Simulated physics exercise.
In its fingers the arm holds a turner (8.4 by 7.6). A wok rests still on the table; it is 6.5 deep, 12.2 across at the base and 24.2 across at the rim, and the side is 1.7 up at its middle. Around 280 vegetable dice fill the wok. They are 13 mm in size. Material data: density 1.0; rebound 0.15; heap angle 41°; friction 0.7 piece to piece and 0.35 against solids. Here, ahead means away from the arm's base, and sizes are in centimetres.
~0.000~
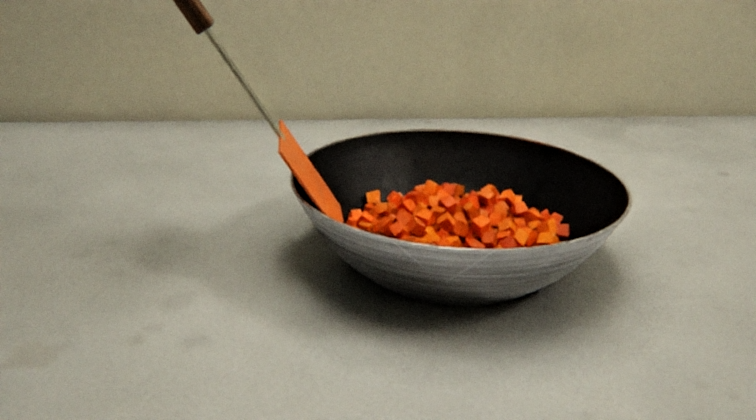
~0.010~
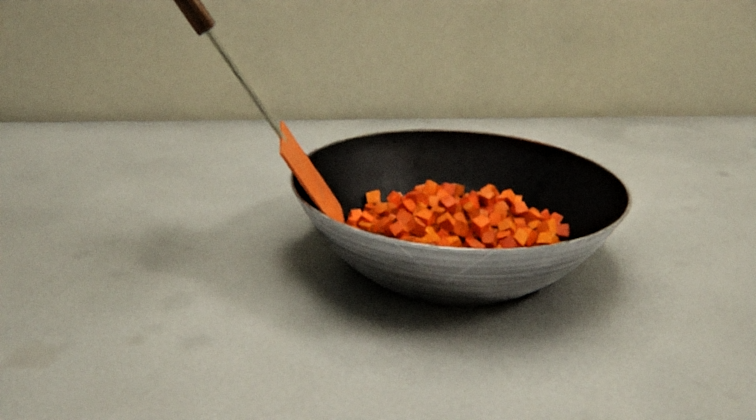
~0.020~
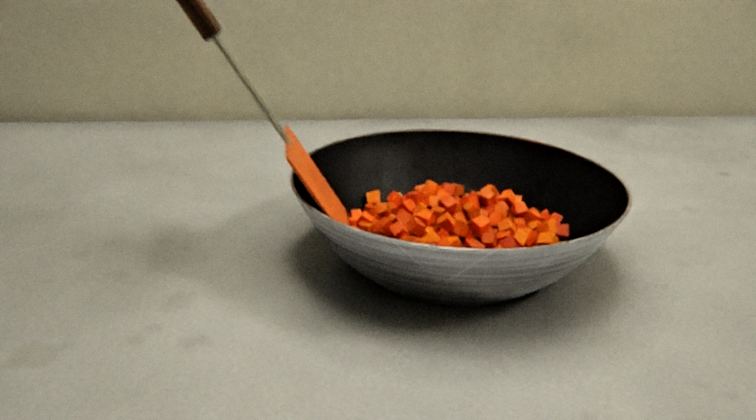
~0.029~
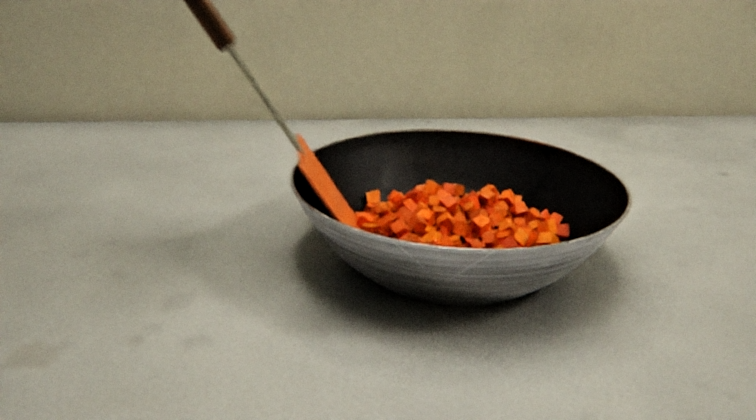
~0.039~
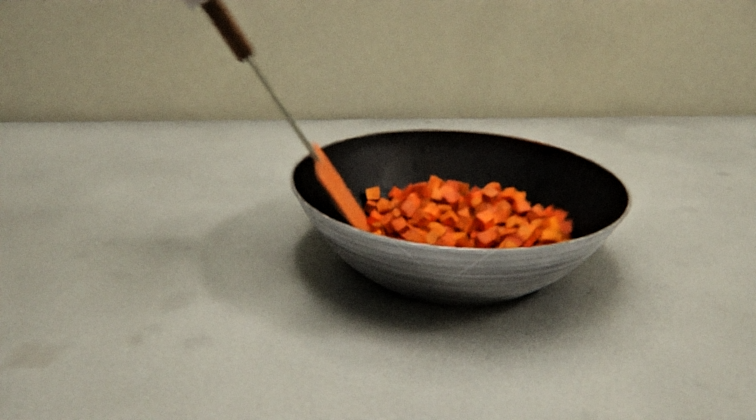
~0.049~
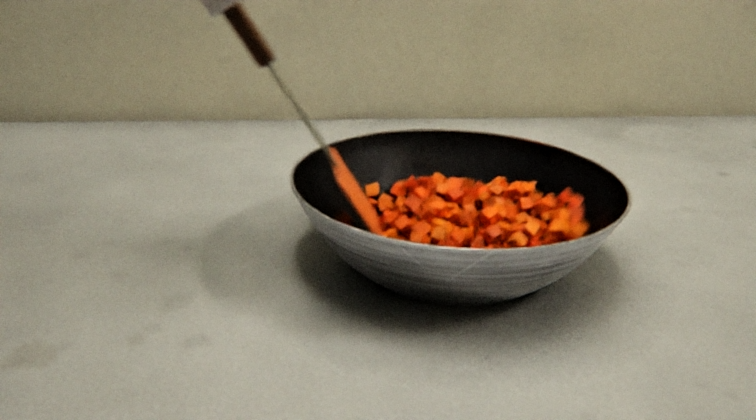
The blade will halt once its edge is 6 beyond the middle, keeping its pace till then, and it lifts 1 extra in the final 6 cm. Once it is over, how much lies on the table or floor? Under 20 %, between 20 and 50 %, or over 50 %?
Between 20 and 50 %.
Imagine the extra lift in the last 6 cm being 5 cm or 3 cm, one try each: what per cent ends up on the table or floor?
Close to 30 and 30 percent respectively.
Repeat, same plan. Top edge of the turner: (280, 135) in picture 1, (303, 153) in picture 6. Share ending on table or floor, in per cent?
It works out to about 10 %, more or less.
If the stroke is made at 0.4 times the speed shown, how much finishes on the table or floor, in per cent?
Roughly 10 percent ends on the table or floor.
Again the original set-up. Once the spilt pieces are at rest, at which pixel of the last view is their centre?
Approximately at (706, 242).
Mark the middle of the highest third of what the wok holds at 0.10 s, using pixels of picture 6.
Near pixel (556, 186).
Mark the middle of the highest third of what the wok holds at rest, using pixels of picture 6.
Pixel estimate: About (557, 197).
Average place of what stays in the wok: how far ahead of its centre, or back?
It sits near 5.0 centimetres ahead of centre.
By 0.07 s, sloping 58°, highest piece 8 above the table; 277 in the wok.
By 0.10 s, sloping 58°, highest piece 12 above the table; 270 in the wok, 7 on the blade or in flight.
By 0.31 s, sloping 58°, highest piece 26 above the table; 201 in the wok, 33 on the table or floor, 43 on the blade or in flight.
By 1.36 s, sloping 58°, highest piece 7 above the table; 201 in the wok, 76 on the table or floor.
Final count, 201 in the wok, 76 on the table or floor. That is 27 % on the table or floor.
